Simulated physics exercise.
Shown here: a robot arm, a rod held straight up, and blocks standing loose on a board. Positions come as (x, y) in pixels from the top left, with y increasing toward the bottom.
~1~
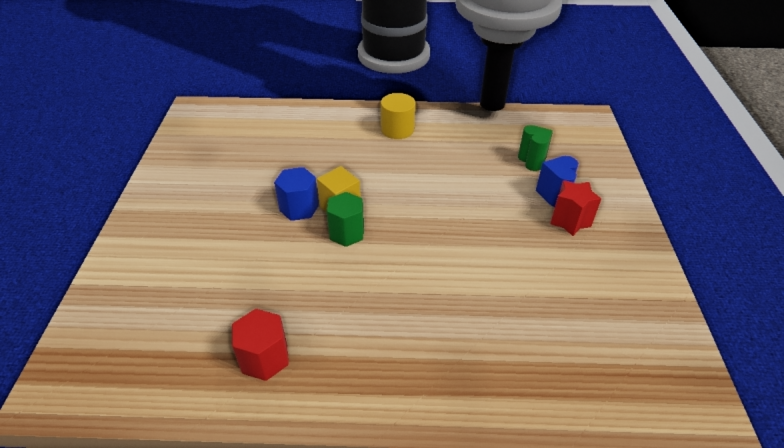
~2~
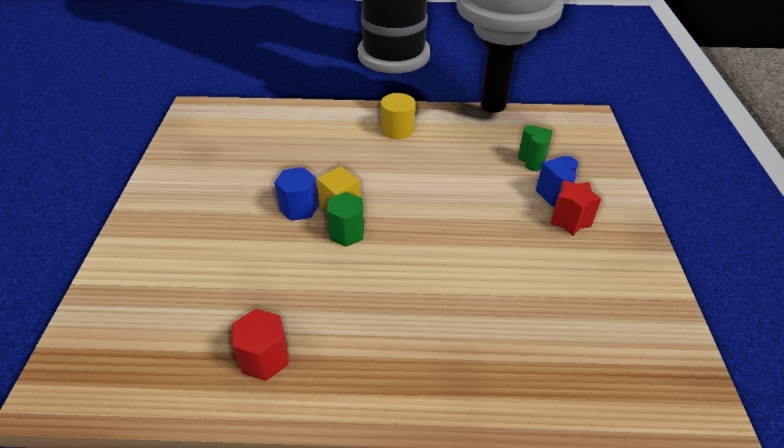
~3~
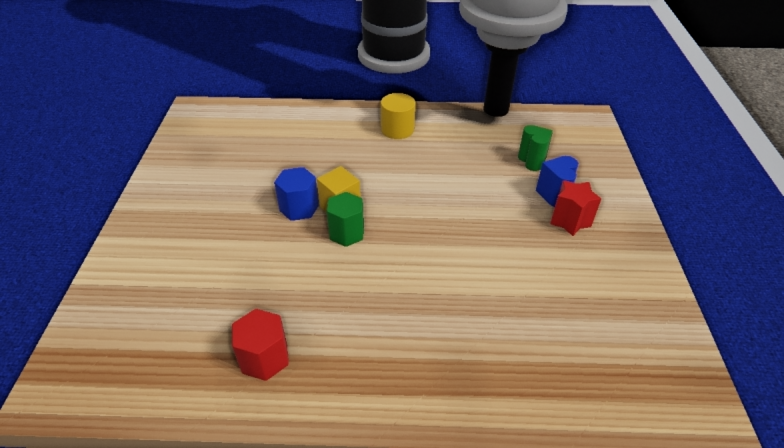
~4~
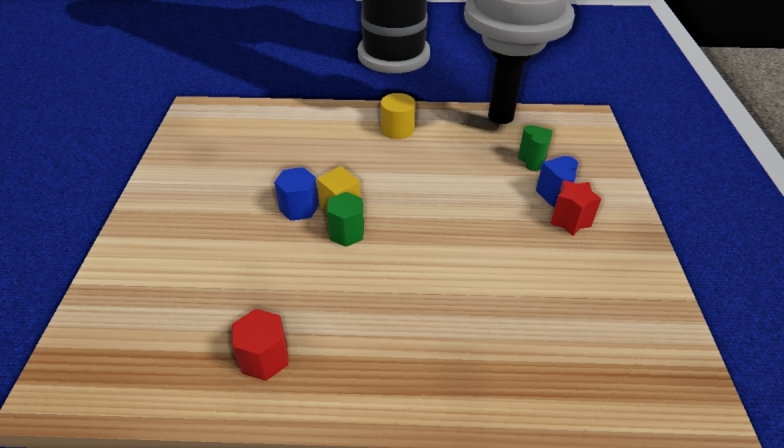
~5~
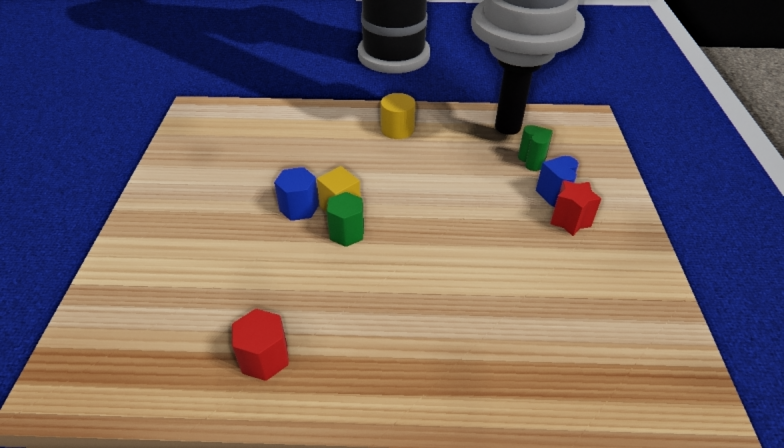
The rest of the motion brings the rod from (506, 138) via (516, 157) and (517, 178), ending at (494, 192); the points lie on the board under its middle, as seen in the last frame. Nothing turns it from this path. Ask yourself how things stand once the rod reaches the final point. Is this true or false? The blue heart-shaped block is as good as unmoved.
True.
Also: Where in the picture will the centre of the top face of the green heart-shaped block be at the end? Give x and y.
About (557, 148).
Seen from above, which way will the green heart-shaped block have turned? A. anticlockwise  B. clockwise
A (anticlockwise)
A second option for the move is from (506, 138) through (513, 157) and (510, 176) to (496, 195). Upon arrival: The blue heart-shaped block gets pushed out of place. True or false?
False
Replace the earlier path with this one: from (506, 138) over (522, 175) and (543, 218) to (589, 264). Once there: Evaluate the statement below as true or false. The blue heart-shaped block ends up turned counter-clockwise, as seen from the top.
That claim is true.
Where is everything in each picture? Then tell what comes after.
In the first picture, lower end of the rod at (492, 105), tops of blocks, green heart-shaped block at (539, 133), blue heart-shaped block at (563, 166).
In the second picture, rod at (493, 106), blocks as before.
In the third picture, rod at (496, 110), blocks as before.
In the fourth picture, rod at (501, 117), blocks as before.
In the fifth picture, rod at (508, 128), green heart-shaped block at (539, 133), blue heart-shaped block at (563, 166).
On the path given first. One third of the way, rod at (518, 147); green heart-shaped block at (550, 141), turned 25° anticlockwise.
Two thirds of the way, rod at (519, 168); green heart-shaped block at (557, 148), turned 70° anticlockwise.
At the end, rod at (496, 182); green heart-shaped block at (557, 148), turned 70° anticlockwise; blue heart-shaped block not moved.
